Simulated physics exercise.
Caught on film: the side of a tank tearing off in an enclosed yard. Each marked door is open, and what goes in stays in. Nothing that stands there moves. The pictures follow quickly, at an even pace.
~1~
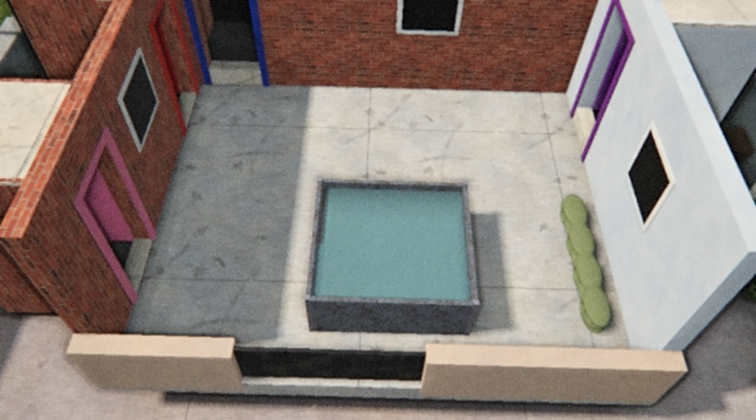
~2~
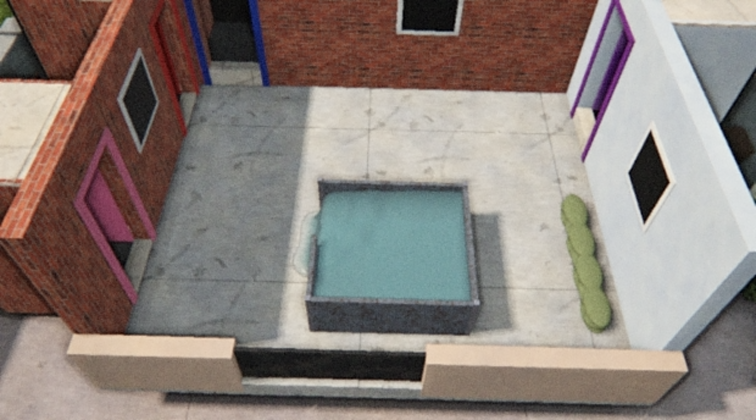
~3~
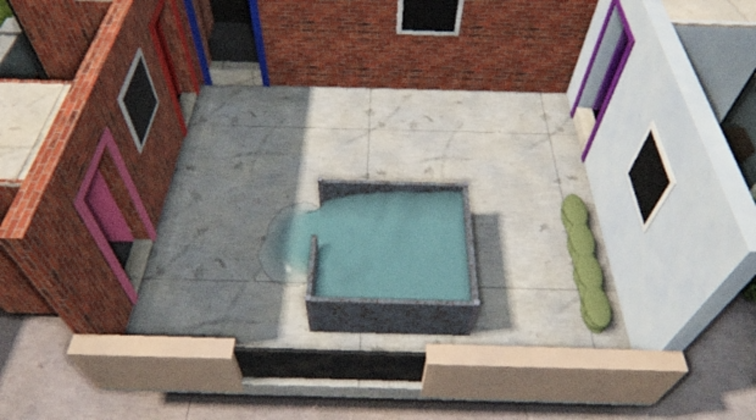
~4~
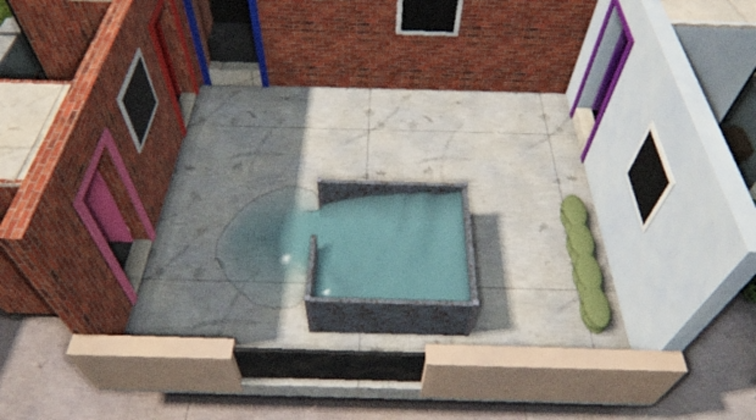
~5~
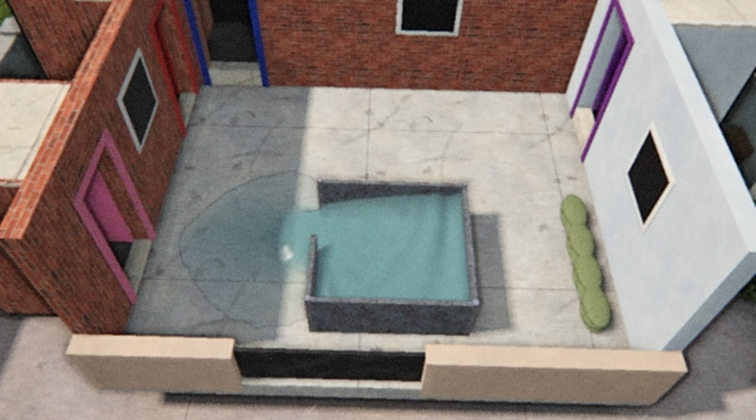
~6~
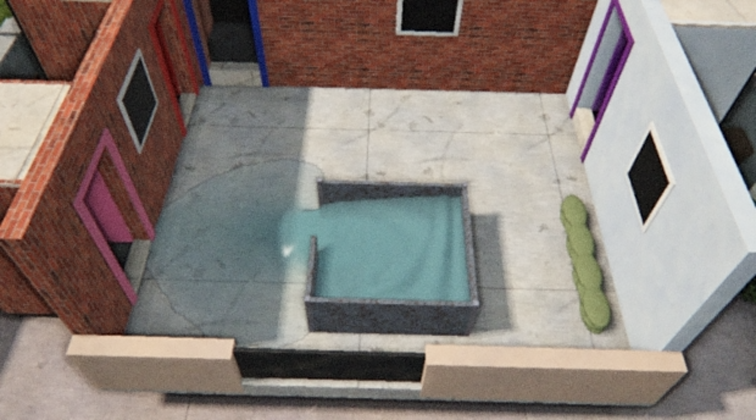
Water sits still in a square, dark-walled open tank in a brick-and-white-walled yard, then bursts through the tank's left side as part of it gives way. It pours onto the paving and fans out leftward in a widening, thin, rounded sheet, spreading across the shaded ground toward the pink-framed doorway.
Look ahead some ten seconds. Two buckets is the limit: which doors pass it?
In the end: The purple door admits no more than that; the blue door admits no more than that; the pink door lets in a lot; the red door lets in a lot.
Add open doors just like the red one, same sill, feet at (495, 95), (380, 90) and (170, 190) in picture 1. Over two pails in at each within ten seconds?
In that order: Takes less, lets less in, takes more.
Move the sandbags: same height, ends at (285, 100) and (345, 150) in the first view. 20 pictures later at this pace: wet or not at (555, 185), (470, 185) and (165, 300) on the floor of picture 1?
In turn: Free of water, no water, awash.
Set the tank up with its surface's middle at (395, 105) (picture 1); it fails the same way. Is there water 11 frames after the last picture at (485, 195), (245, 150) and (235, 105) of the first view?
One after the other: No water, flooded, under water.
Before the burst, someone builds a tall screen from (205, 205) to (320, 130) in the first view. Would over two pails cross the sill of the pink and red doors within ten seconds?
Pink door lets more in; red door takes less.
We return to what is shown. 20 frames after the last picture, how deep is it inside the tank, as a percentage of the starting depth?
Roughly 40 per cent.
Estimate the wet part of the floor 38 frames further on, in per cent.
Close to 85 %.
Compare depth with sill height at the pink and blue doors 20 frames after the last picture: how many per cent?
In turn 320 and 70 per cent.
A moment on, water covers 25 % of the floor; the purple door not reached, the blue door not reached, the pink door over two buckets in, the red door not reached.
Next, water covers 30 % of the floor; the purple door not reached, the blue door wet at the sill, nothing in, the pink door far over two buckets in, the red door under two buckets in.
Then, water covers 45 % of the floor; the purple door not reached, the blue door wet at the sill, nothing in, the pink door far over two buckets in, the red door over two buckets in.
Later, water covers 85 % of the floor; the purple door wet at the sill, nothing in, the blue door wet at the sill, nothing in, the pink door far over two buckets in, the red door far over two buckets in.
In the end, water covers 95 % of the floor; the purple door wet at the sill, nothing in, the blue door wet at the sill, nothing in, the pink door far over two buckets in, the red door far over two buckets in.
